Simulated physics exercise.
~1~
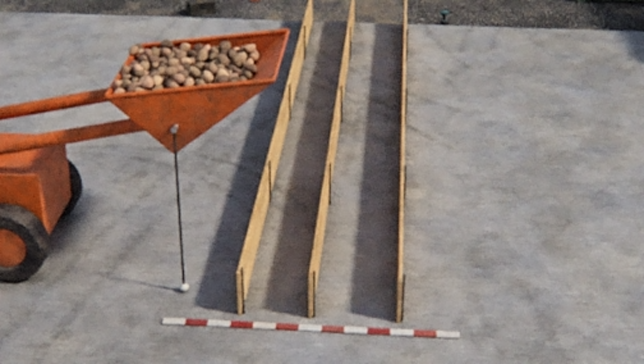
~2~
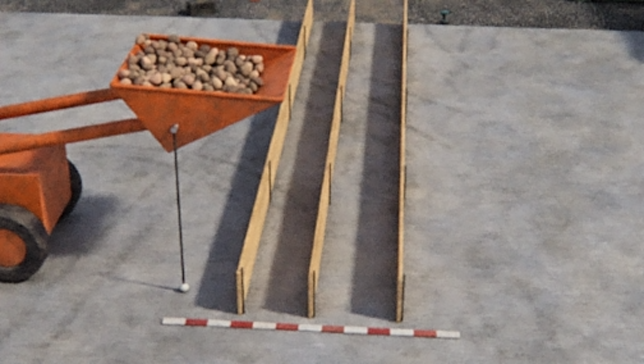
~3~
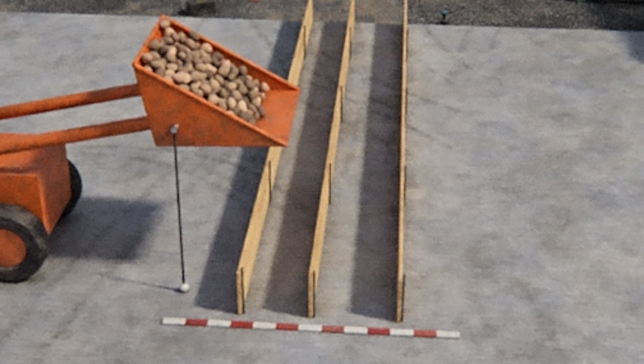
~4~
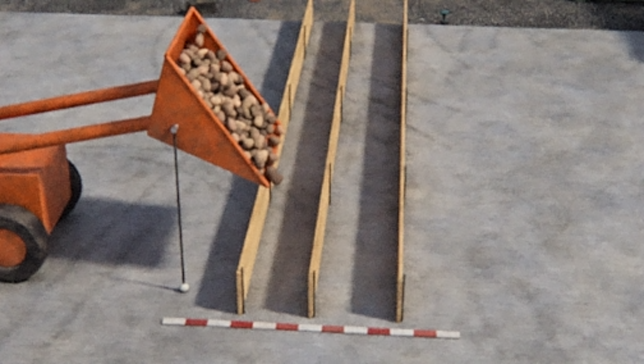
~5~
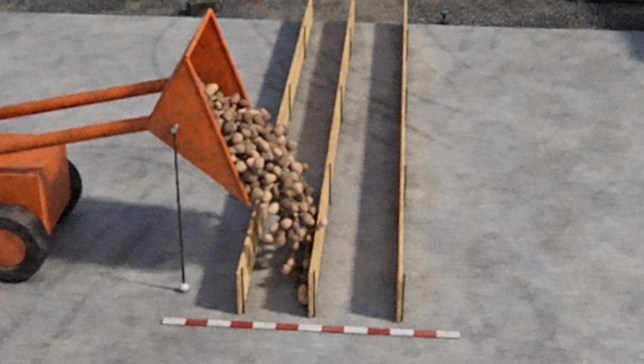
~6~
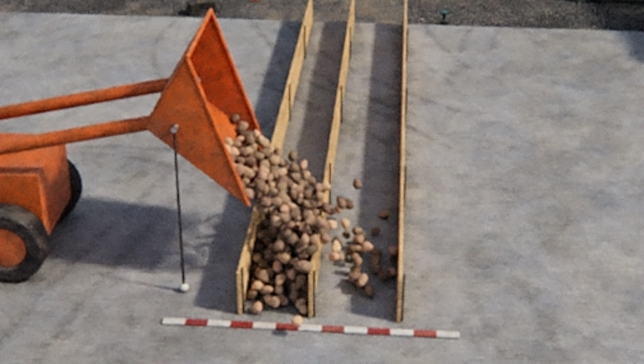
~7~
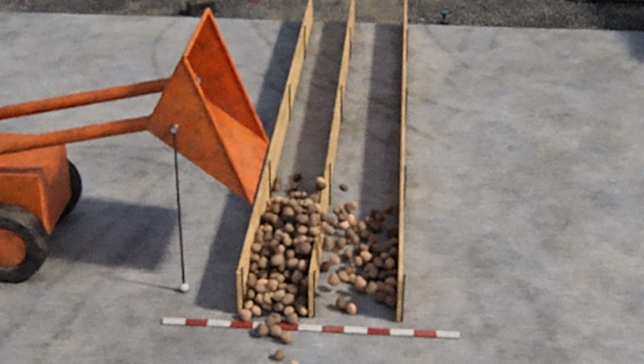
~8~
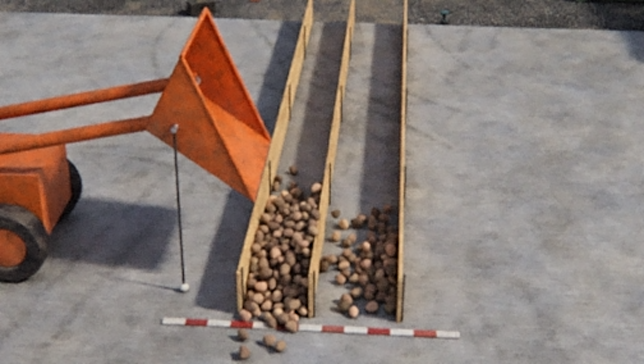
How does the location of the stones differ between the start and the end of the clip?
At the start the stones are heaped in the raised orange bucket. By the end they lie lower and to the right on the floor, mostly in the left bay between the boards, with a smaller share in the right bay and a few loose in front.
